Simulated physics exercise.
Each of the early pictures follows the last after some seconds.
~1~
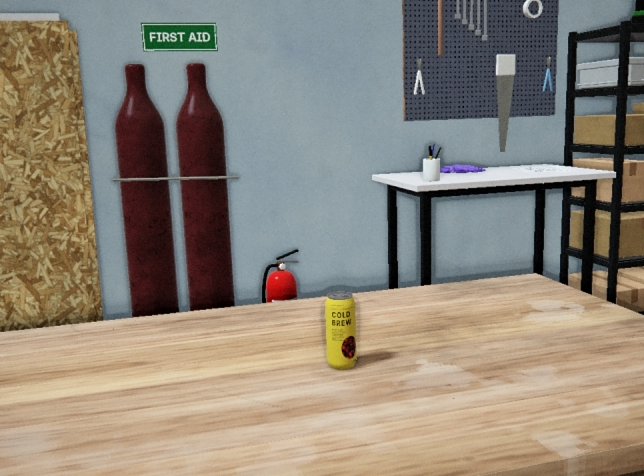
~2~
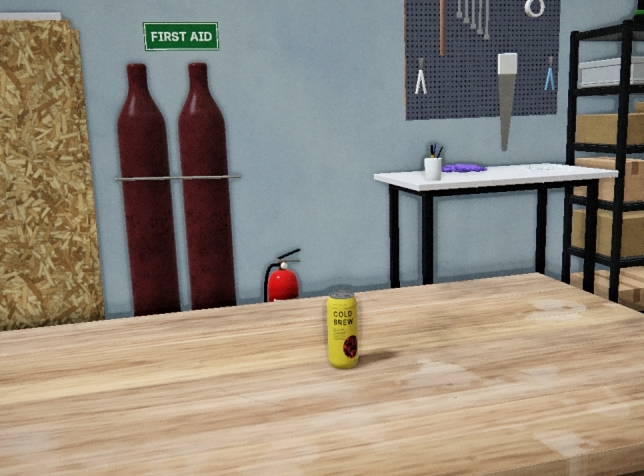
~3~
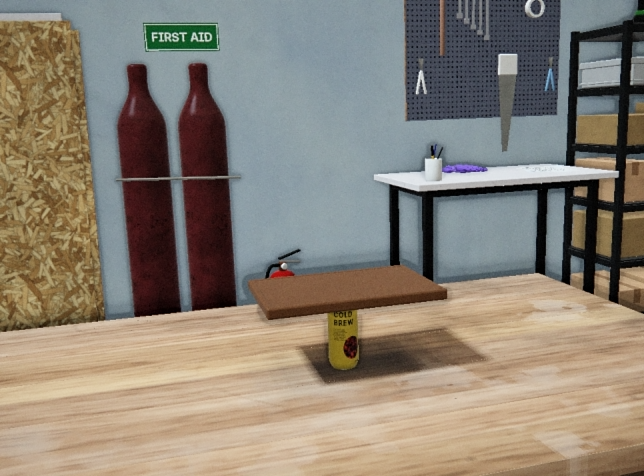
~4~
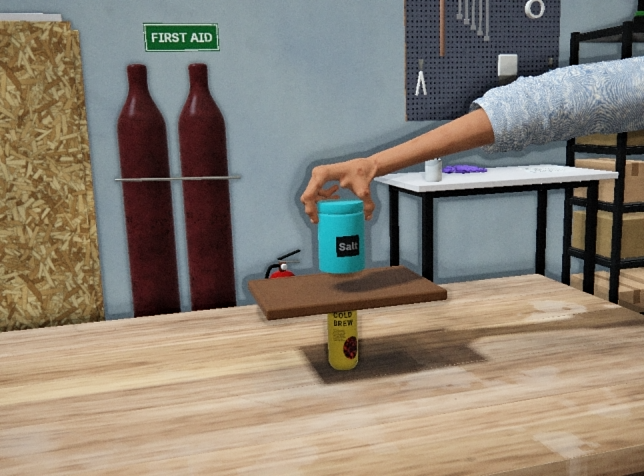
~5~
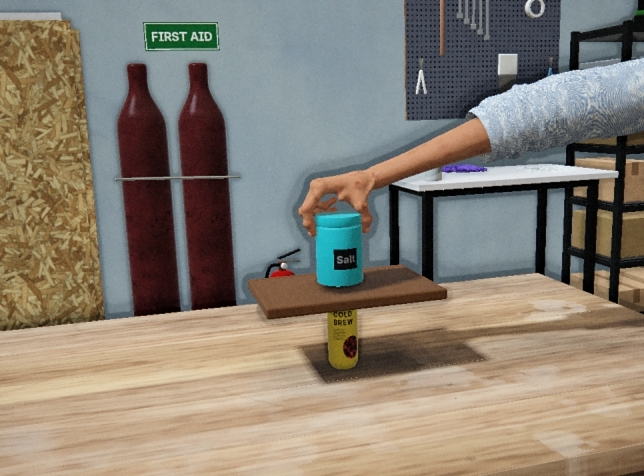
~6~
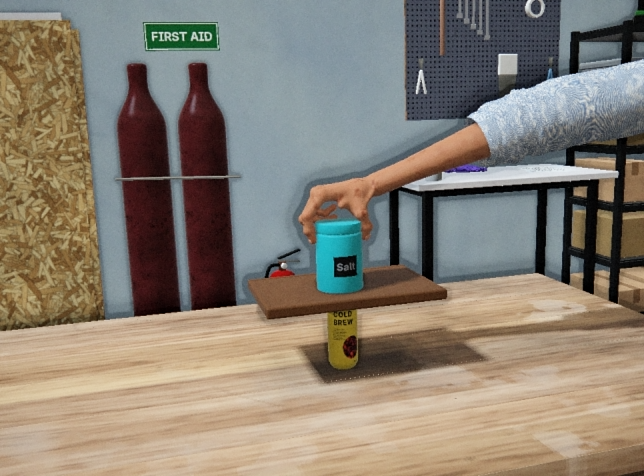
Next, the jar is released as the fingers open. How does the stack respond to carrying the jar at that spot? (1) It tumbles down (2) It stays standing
It stays standing (2).
Then, 0.30 s past the last view, nothing moves.
Then, 0.60 s past the last view, turquoise jar resting near (339, 256).
Finally, all 3 still in place. Final places as the last picture's camera would see them, turquoise jar near (339, 256). The stack holds.
